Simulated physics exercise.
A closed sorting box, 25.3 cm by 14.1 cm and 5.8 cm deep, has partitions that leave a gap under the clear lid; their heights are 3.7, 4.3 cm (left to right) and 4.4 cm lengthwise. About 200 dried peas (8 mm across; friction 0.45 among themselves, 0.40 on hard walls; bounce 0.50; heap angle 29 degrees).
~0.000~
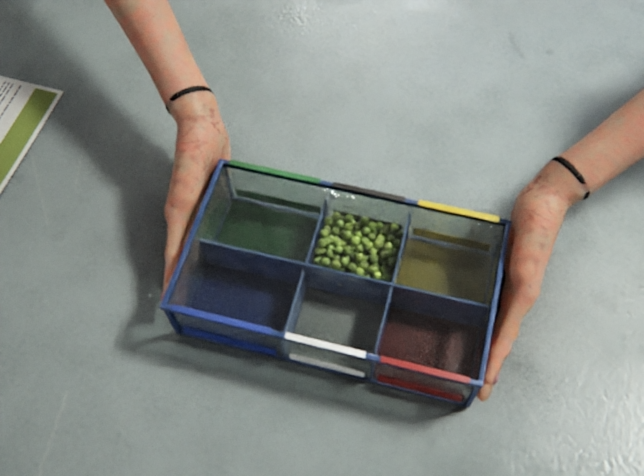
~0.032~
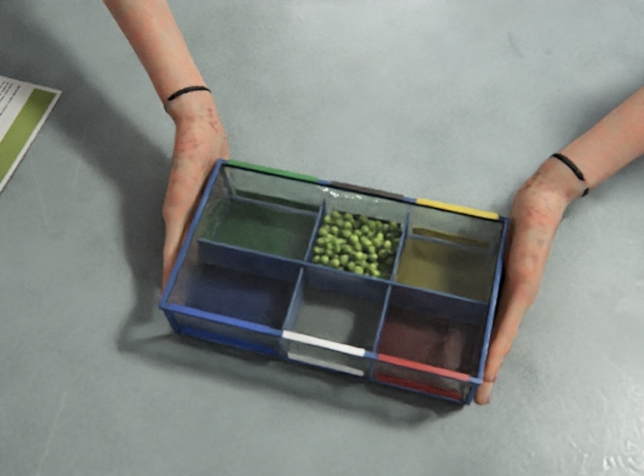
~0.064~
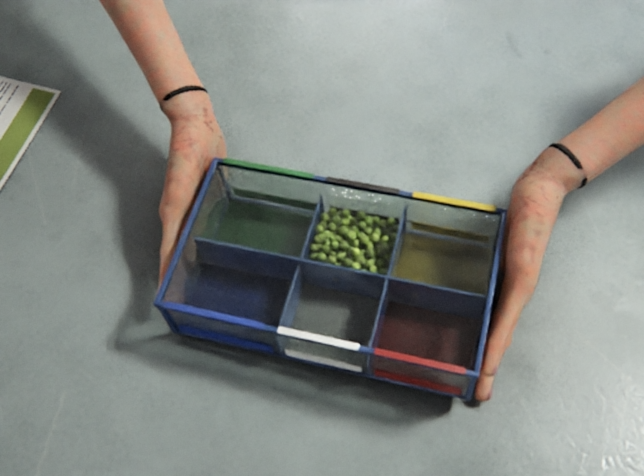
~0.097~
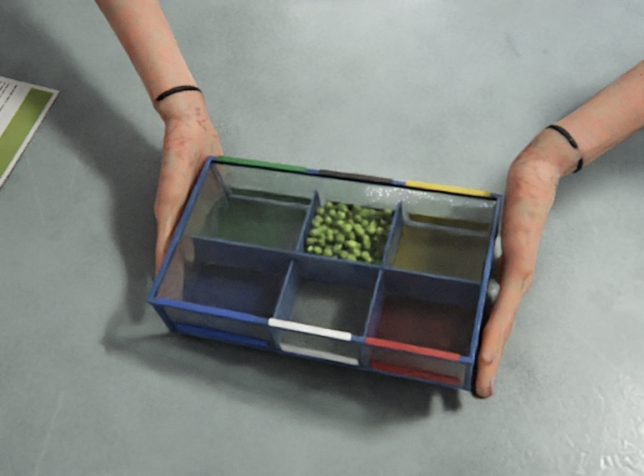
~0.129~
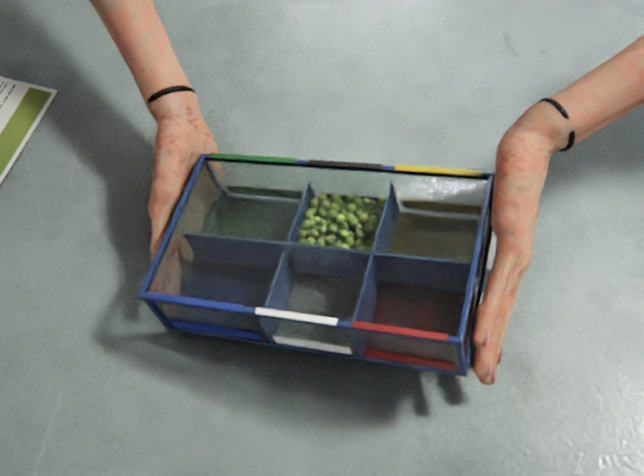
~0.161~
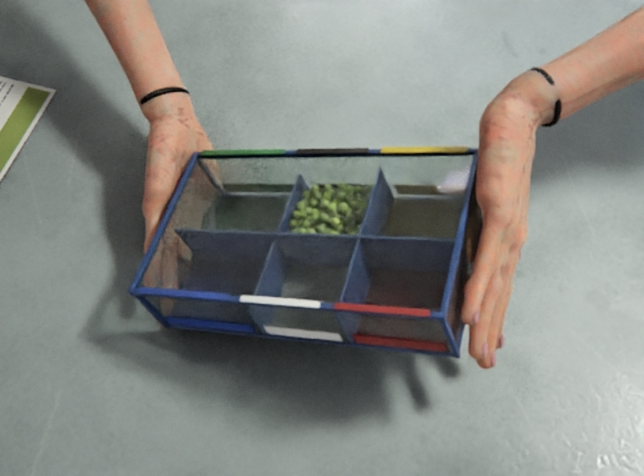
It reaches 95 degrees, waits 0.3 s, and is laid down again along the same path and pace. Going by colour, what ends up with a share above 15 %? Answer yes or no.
Red no, blue no, green yes, yellow no, white no, black yes.
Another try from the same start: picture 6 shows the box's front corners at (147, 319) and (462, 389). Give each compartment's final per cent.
Red 0; blue 25; green 0; yellow 0; white 0; black 75.
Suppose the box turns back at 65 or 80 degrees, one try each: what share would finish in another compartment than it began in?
About 30 and 60 per cent.
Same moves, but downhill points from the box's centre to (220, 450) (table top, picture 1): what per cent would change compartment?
About 40 per cent.
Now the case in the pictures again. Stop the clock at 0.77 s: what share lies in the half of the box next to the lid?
Roughly 60 per cent.
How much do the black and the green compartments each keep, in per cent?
Black 25; green 75.
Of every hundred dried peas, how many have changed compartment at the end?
Some 75 per cent.
Then, at 0.77 s, tilt 95 degrees; green 55 %, black 45 %.
After 1.17 s, tilt 55 degrees; green 75 %, black 25 %.
After 1.66 s, tilt 0 degrees; green 75 %, black 25 %.
At rest (2.1 s), red 0 %, blue 0 %, green 75 %, yellow 0 %, white 0 %, black 25 %.
